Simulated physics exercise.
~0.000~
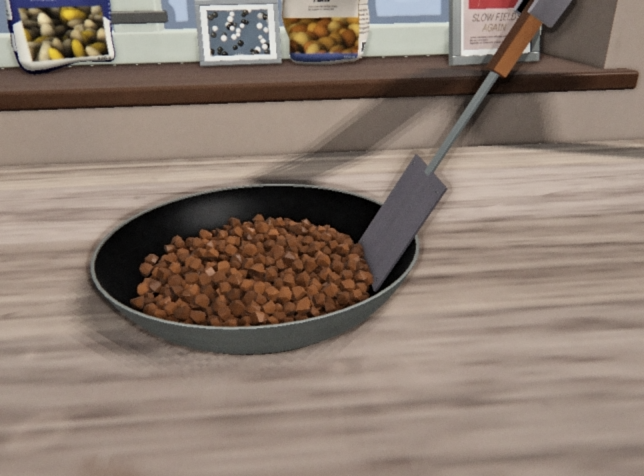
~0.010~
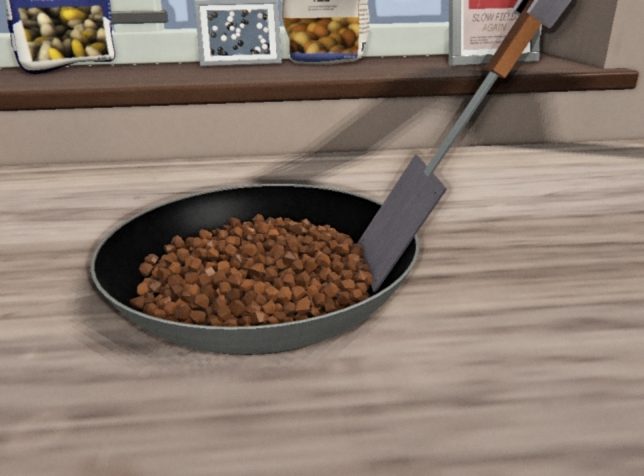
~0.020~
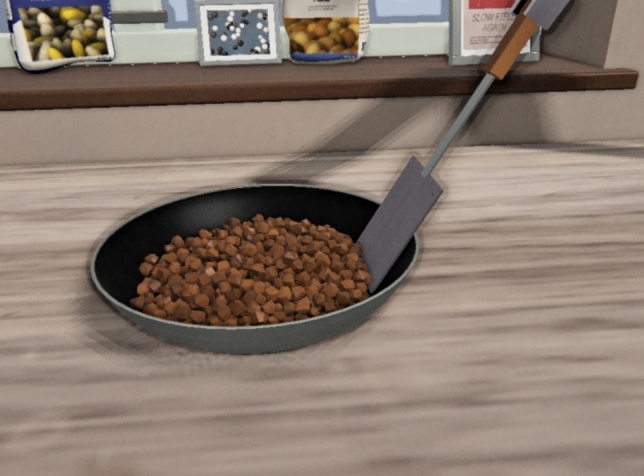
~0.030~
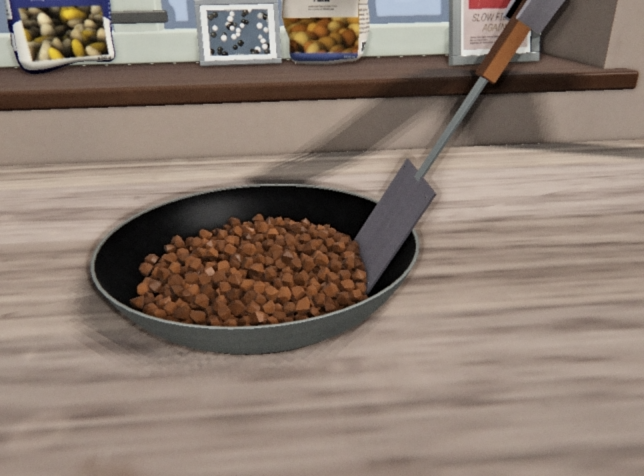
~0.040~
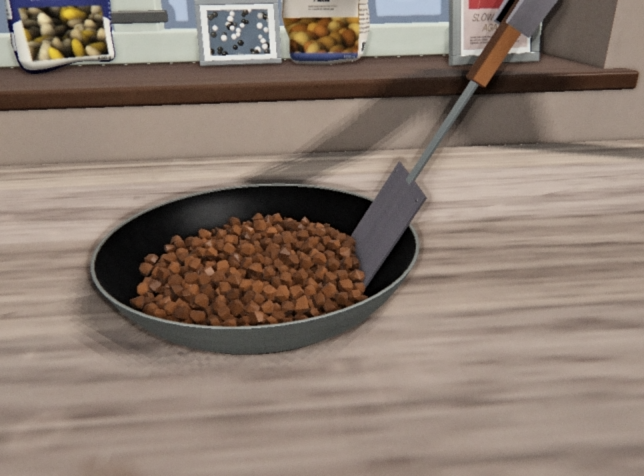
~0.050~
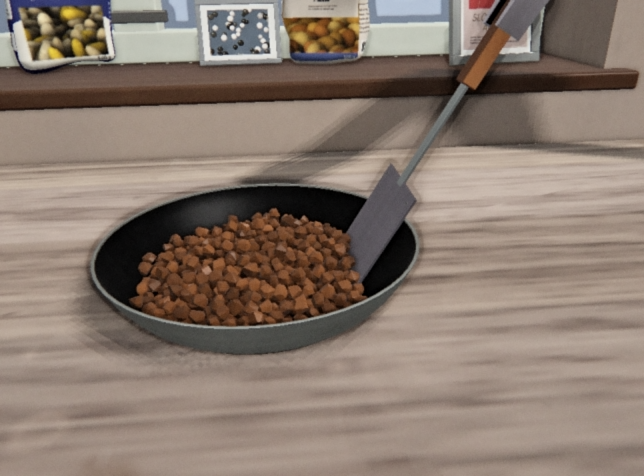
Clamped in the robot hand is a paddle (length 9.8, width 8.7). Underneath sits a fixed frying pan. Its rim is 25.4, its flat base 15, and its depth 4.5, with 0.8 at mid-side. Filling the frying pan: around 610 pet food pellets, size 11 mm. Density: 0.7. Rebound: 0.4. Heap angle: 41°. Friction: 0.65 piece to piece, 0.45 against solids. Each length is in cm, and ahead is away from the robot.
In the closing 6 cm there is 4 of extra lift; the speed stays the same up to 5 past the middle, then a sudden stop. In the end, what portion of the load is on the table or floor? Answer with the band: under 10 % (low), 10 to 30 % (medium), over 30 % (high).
Low, under 10 %.
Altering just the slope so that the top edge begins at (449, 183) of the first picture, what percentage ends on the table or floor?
About 5%.
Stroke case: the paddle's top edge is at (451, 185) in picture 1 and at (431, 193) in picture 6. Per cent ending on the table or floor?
5 per cent.
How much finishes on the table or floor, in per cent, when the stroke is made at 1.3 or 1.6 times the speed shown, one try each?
Roughly 10 % and roughly 20 %.
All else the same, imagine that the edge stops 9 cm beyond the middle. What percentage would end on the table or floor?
Close to 35 per cent would end on the table or floor.
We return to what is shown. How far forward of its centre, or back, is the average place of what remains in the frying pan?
Offset forward: Around 4.5 cm.
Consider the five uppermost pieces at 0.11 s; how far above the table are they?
They are some 5 cm up.
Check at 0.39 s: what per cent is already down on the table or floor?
Roughly 5 percent of it.
By 0.11 s, sloping 59°, highest piece 5 above the table; 609 in the frying pan.
By 0.16 s, sloping 59°, highest piece 6 above the table; 609 in the frying pan.
By 0.39 s, sloping 59°, highest piece 7 above the table; 575 in the frying pan, 23 on the table or floor, 11 on the blade or in flight.
By 1.44 s, sloping 59°, highest piece 6 above the table; 572 in the frying pan, 37 on the table or floor.
Final count, 572 in the frying pan, 37 on the table or floor. That is 6 % on the table or floor.
